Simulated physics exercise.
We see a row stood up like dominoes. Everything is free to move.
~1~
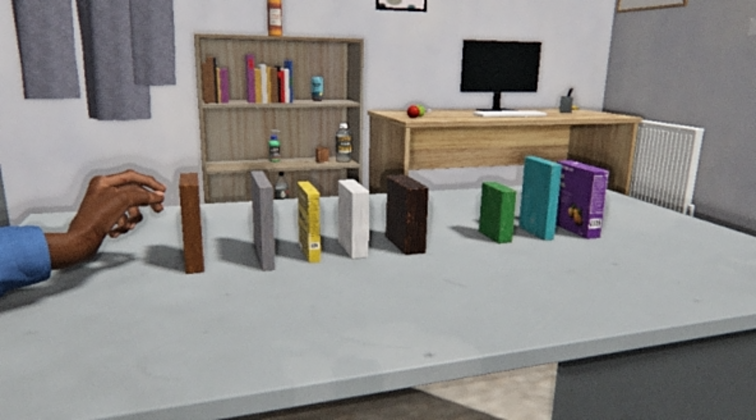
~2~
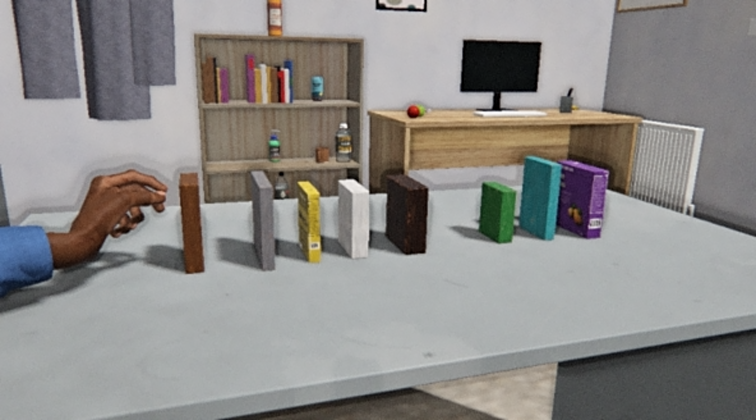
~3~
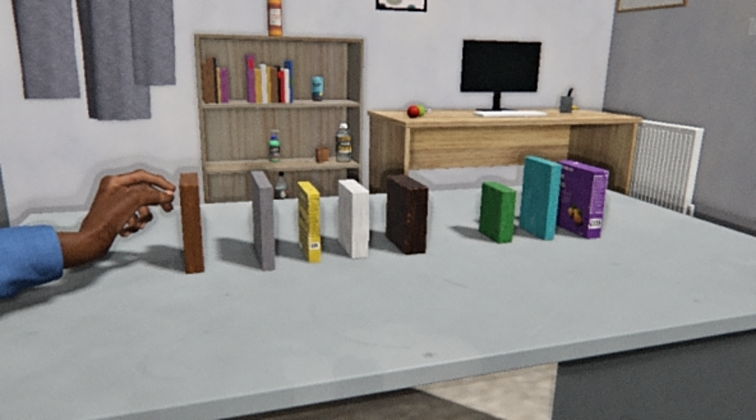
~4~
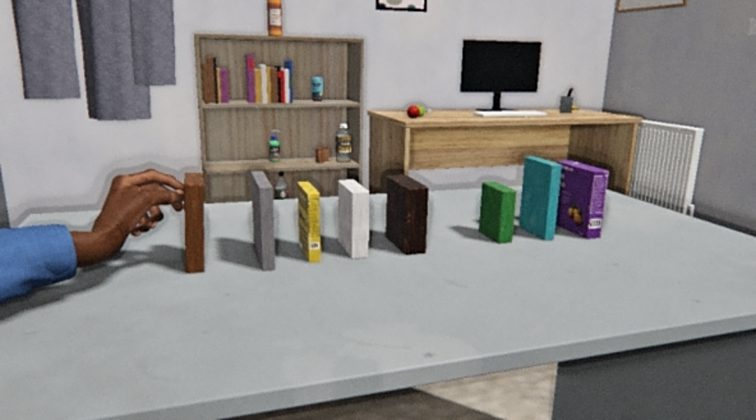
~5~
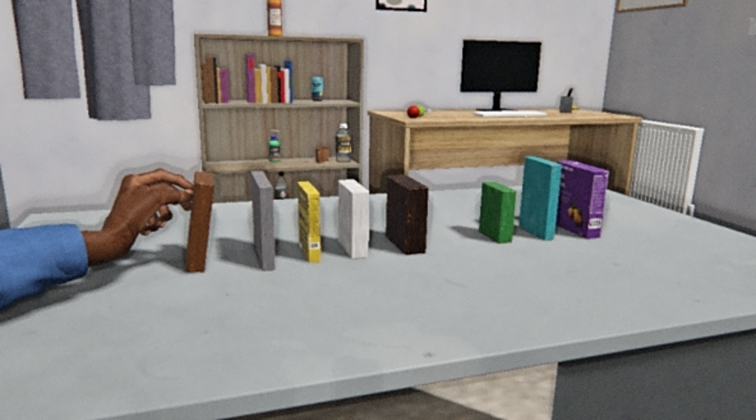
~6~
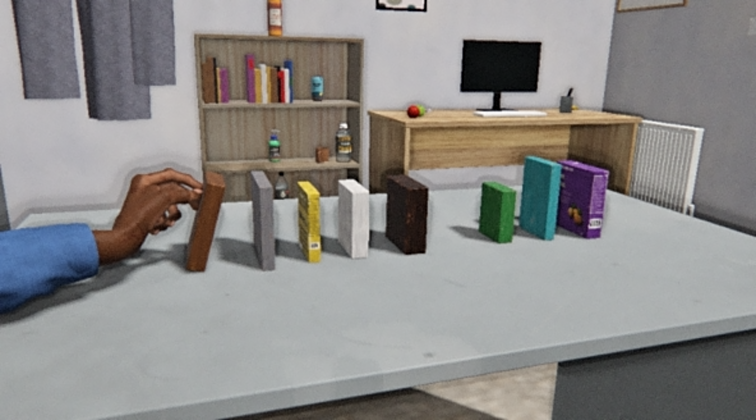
A dark-skinned hand in a blue sleeve reaches in from the left, touches the upright brown block and pushes its top rightward until it leans noticeably. Further right stand grey, yellow, white and black pieces, then, past a gap, green, turquoise and purple ones, all still. The steady view looks across a grey table in a room with a bookshelf, desk and monitor behind.
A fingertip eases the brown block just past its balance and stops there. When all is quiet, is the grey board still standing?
The grey board falls over.
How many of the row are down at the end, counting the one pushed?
5 of them.
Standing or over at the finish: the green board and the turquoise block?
The green board is still upright; the turquoise block keeps standing.
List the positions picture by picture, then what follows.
In the first picture, grey board (263, 219); black board (406, 214).
In the second picture, green board (497, 212); turquoise block (539, 198).
In the third picture, yellow packet (309, 221); black board (406, 214).
In the fourth picture, brown block 3° over; white board (353, 218); green board (497, 212).
In the fifth picture, brown block 9° over; turquoise block (539, 198); yellow packet (309, 221).
In the sixth picture, brown block 16° over; grey board (263, 219); black board (406, 214).
Then, 0.30 s past the last view, brown block 63° over; grey board rocked 32° from its first pose near (287, 220); yellow packet rocked 12° from its first pose.
Then, 0.50 s past the last view, brown block 76° over; grey board rocked 67° from its first pose near (306, 234); yellow packet rocked 59° from its first pose; white board rocked 44° from its first pose.
Then, 0.70 s past the last view, brown block 78° over; grey board rocked 72° from its first pose near (308, 237); black board on its side; white board rocked 70° from its first pose.
Then, 1.20 s past the last view, brown block 78° over; grey board rocked 72° from its first pose near (309, 237); black board on its side; white board on its side.
Finally, down or leaning hard on the table, black board, white board, grey board and yellow packet; the other 2 still in place. Final places as the last picture's camera would see them, grey board near (309, 237).
